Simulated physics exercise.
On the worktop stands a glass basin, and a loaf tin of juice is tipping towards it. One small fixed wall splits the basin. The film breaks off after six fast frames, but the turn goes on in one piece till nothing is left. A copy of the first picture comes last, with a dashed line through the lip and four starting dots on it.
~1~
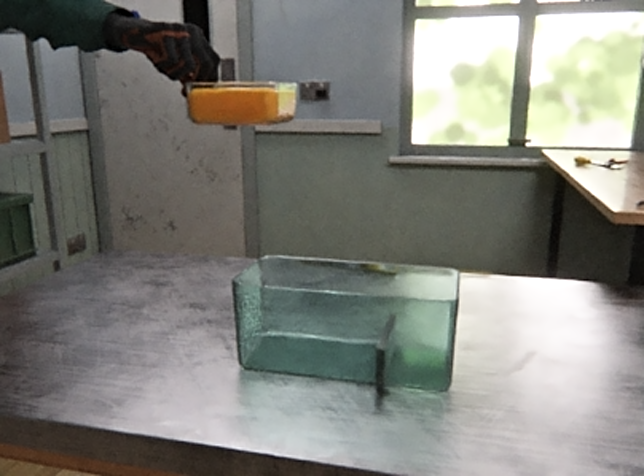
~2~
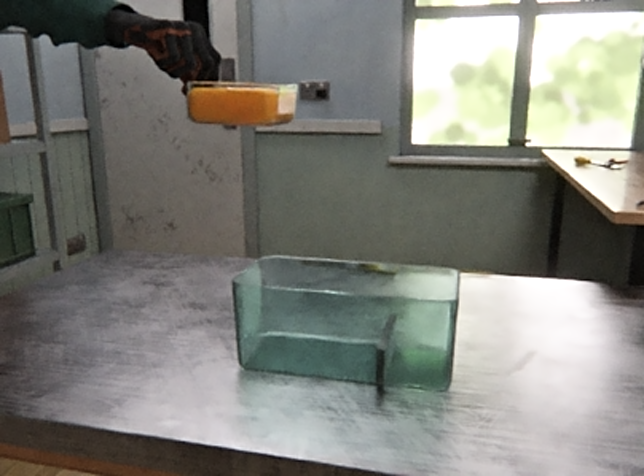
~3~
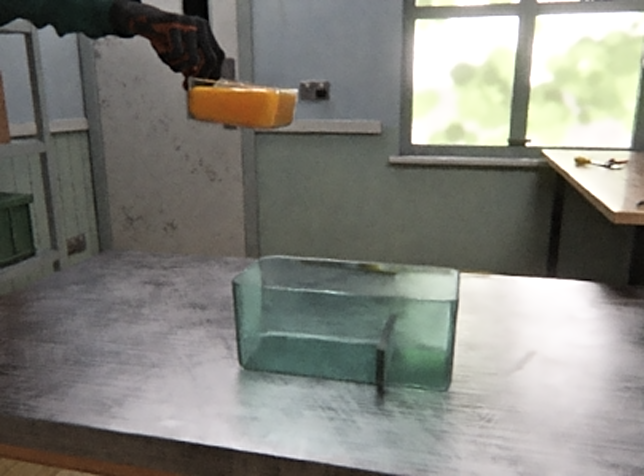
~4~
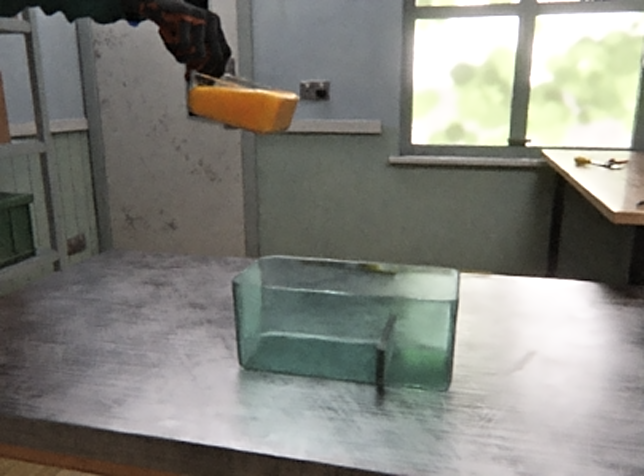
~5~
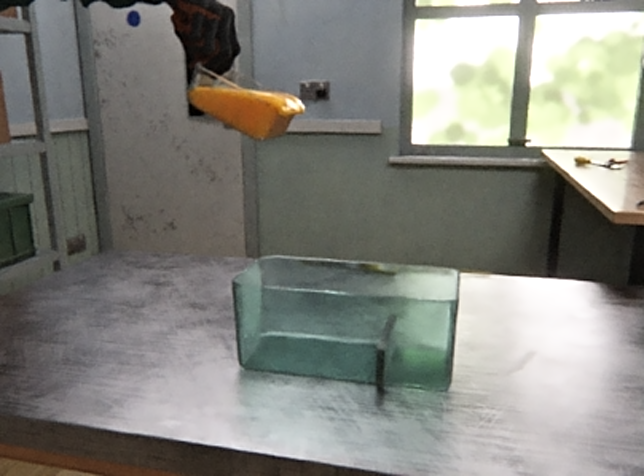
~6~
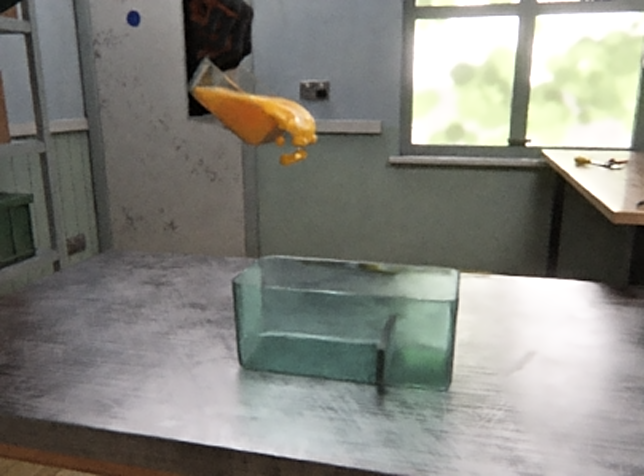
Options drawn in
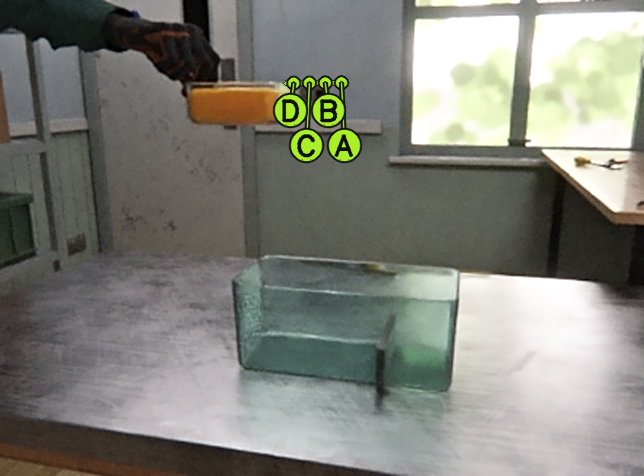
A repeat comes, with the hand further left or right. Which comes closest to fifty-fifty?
B works best here.
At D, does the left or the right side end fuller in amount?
The left side.
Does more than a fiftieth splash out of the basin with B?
Yes.
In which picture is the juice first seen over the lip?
Picture 4.
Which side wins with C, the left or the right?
The left side.
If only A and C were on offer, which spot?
A it is.
On the marked copy, A at (341, 82); B at (325, 82); C at (309, 83); D at (293, 83).
For spot A, about 36 % ends left of the wall and 57 % right of it; 8 % is lost outside.
For spot B, about 49 % ends left of the wall and 45 % right of it; 7 % is lost outside.
For spot C, about 77 % ends left of the wall and 16 % right of it; 6 % is lost outside.
For spot D, about 89 % ends left of the wall and 4 % right of it; 7 % is lost outside.
